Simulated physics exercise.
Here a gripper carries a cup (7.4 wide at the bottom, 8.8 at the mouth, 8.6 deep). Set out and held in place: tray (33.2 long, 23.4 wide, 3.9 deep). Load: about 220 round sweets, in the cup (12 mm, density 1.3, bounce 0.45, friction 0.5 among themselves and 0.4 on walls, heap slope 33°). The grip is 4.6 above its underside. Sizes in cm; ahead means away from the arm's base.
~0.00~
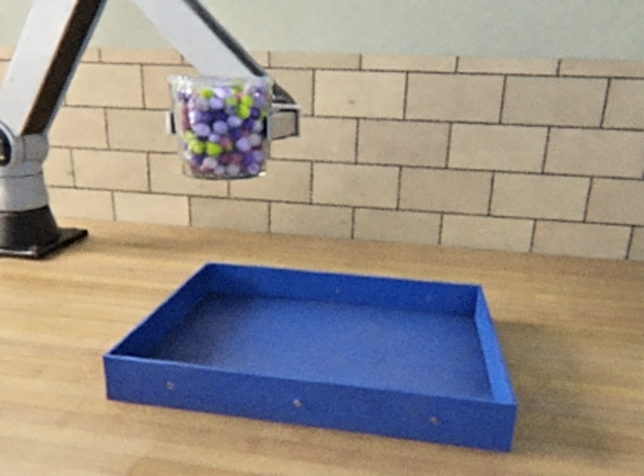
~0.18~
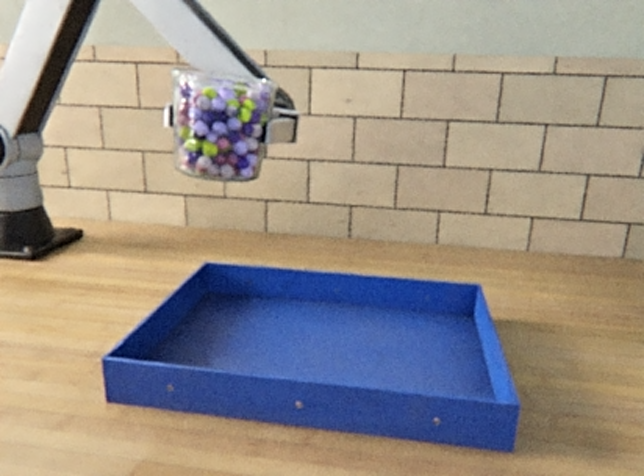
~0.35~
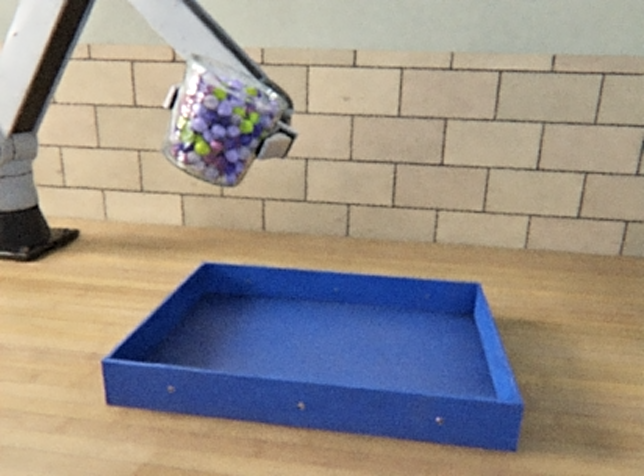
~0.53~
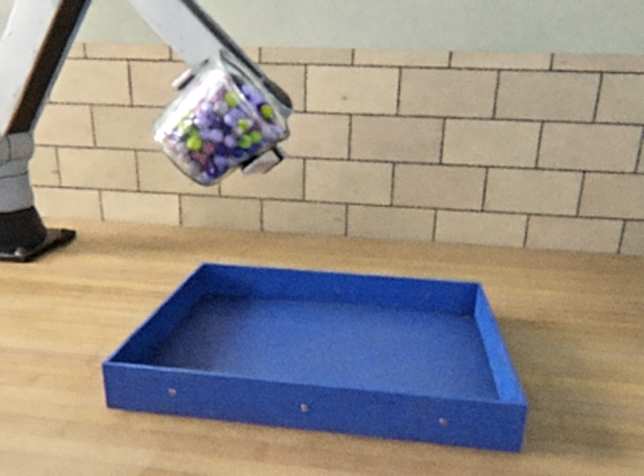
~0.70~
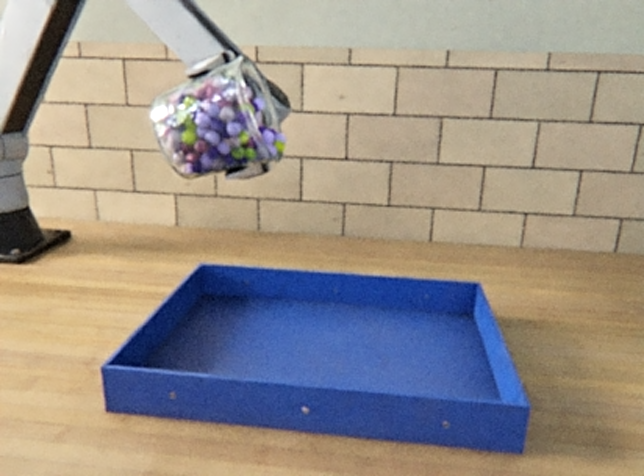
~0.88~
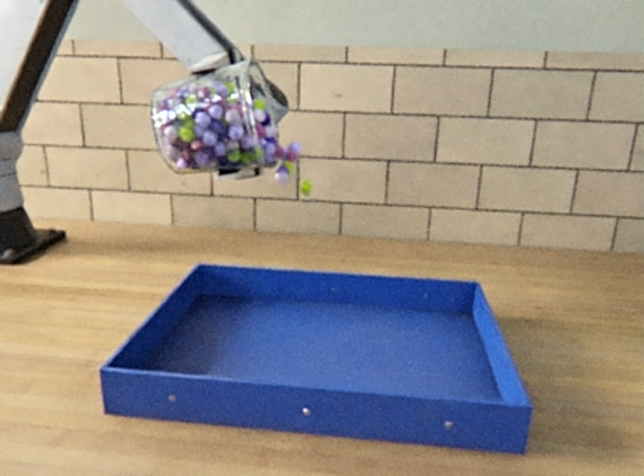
A gripper tilts a clear cup of colourful round sweets rightward, and a few drop out.
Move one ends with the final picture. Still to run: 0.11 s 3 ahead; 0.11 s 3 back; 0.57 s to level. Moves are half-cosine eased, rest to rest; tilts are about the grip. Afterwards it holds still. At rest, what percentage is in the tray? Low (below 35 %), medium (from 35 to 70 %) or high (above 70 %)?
Share in the tray: Medium (from 35 to 70 %).
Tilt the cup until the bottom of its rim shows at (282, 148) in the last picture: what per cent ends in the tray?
Some 20 per cent.
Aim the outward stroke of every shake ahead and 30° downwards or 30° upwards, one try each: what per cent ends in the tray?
About 30 and 50 per cent.
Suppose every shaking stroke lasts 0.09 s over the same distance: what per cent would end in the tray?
In that case some 55 per cent.
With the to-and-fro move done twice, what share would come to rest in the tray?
It would be near 60 per cent.
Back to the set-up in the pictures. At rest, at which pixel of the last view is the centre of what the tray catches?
Near (368, 351).
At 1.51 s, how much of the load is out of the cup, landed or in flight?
Some 45 per cent.
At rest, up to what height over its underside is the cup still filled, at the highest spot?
About 7.0 cm.
By 1.20 s, tilted 73° forward, highest piece 23 above the table; 124 in the cup, 63 in the tray, 30 in flight or on a rim.
By 1.51 s, tilted 14° forward, highest piece 26 above the table; 120 in the cup, 97 in the tray.
By 1.87 s, level, highest piece 25 above the table; 120 in the cup, 97 in the tray.
By 2.92 s, level, highest piece 25 above the table; 120 in the cup, 97 in the tray.
Final count, 120 in the cup, 97 in the tray. That is 45 % in the tray.
